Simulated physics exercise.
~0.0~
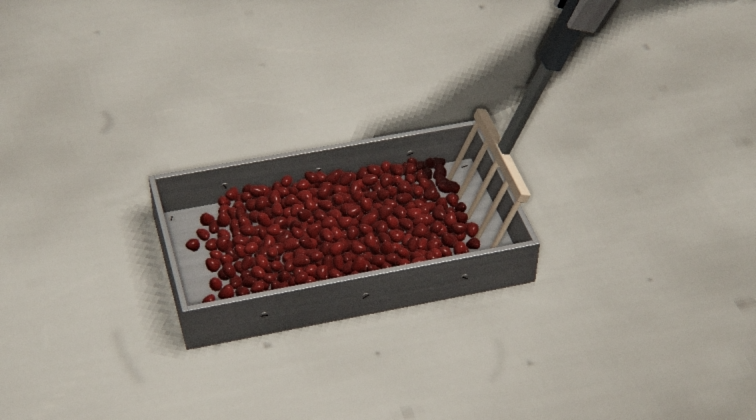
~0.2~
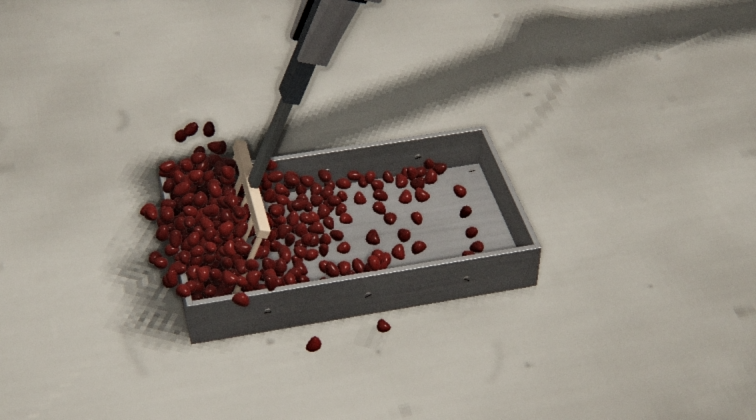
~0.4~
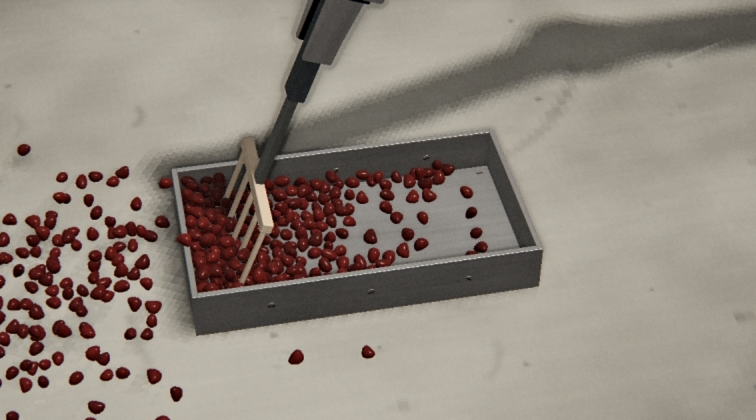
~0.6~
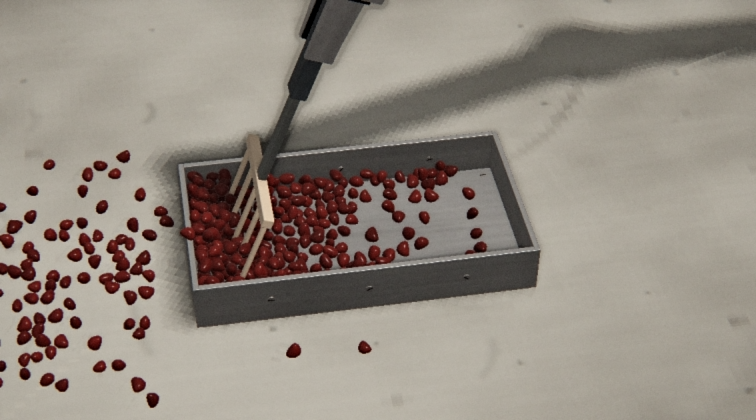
Dark red beans spilled over the left end of a gray tray as a robot arm swept a wooden rake leftward through the pile, and they ended up scattered across the table, with many still heaped around the rake inside.
